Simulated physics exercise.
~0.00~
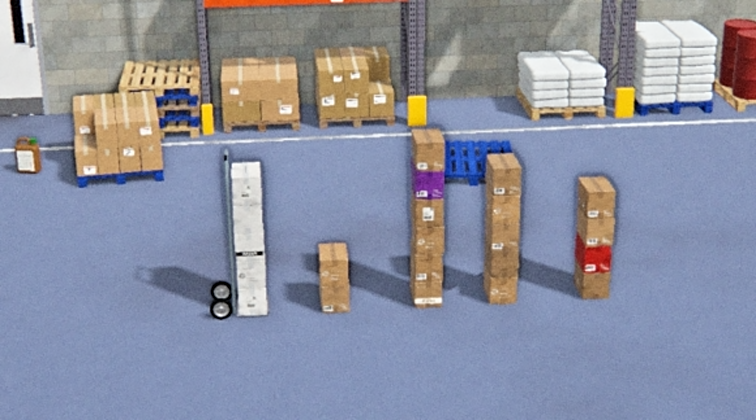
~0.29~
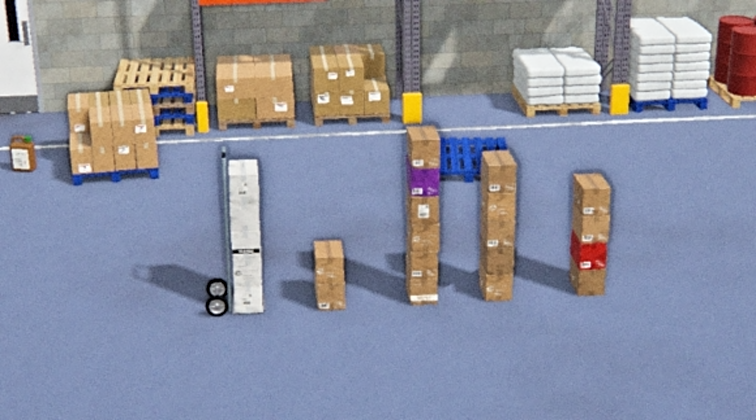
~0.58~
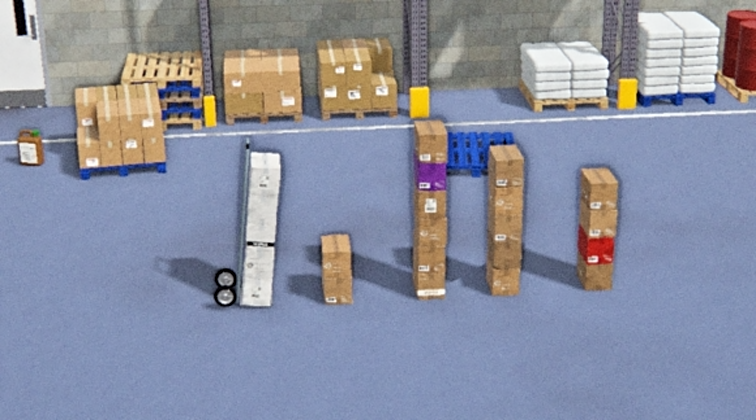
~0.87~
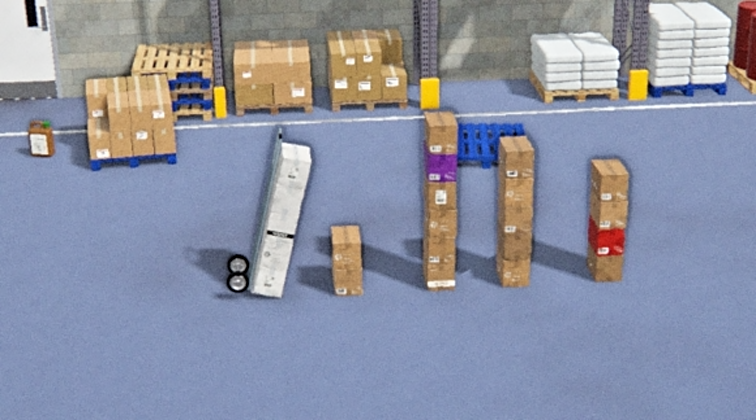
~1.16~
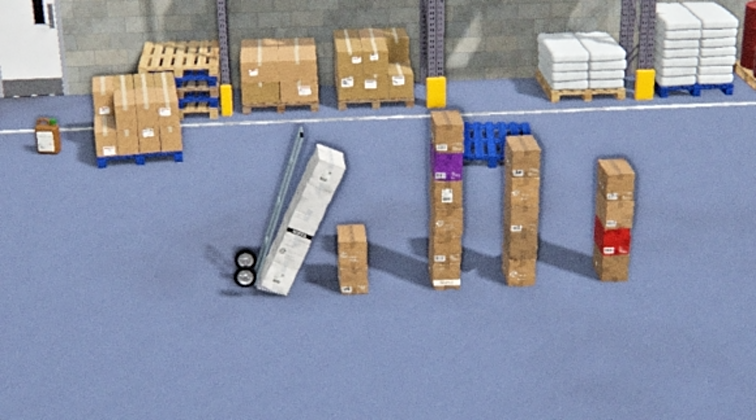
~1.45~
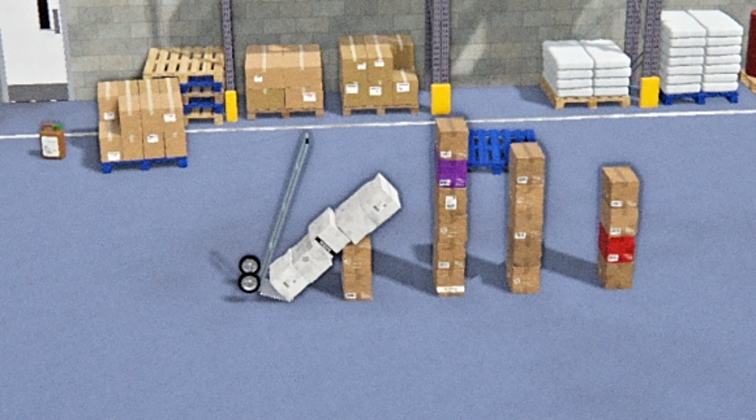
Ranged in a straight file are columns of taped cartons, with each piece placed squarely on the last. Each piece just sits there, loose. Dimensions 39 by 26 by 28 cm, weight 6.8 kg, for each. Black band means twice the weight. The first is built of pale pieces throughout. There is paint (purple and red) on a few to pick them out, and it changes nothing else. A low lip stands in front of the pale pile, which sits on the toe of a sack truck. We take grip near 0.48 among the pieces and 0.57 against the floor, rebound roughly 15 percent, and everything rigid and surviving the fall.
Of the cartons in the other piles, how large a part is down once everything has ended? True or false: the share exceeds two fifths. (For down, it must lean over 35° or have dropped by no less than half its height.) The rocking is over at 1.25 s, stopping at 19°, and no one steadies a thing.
False.
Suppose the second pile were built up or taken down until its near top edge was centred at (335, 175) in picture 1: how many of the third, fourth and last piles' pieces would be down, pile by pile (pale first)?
Down by pile: Third 5, fourth 5, last 4.
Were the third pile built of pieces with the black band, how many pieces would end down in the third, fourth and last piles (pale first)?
Down per pile - third: 0, fourth: 0, last: 0.
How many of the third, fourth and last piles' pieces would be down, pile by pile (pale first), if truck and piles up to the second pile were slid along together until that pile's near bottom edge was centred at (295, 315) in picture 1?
Then third 0, fourth 0, last 0.
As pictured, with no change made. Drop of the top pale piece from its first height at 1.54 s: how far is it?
Drop so far: Roughly 50 cm.
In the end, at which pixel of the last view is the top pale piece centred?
In the last view it ends up close to (417, 278).
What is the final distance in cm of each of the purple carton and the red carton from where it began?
Purple shifts close to 0 cm and red close to 0 cm.
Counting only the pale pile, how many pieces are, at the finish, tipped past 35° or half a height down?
5 pale pieces.
After 1.54 s, 5 of the pale pile down; none of the 17 other cartons down.
After 1.70 s, 4 of the pale pile down; none of the 17 other cartons down, 3 disturbed.
After 1.90 s, 5 of the pale pile down; none of the 17 other cartons down, 7 disturbed; purple carton 27 mm from its place.
In the end (3.2 s), 5 of the pale pile down; none of the 17 other cartons down, 4 disturbed; purple carton unmoved; red carton unmoved. That is 0 per cent. From the last view, middles, purple carton near (452, 167), red carton near (616, 242).
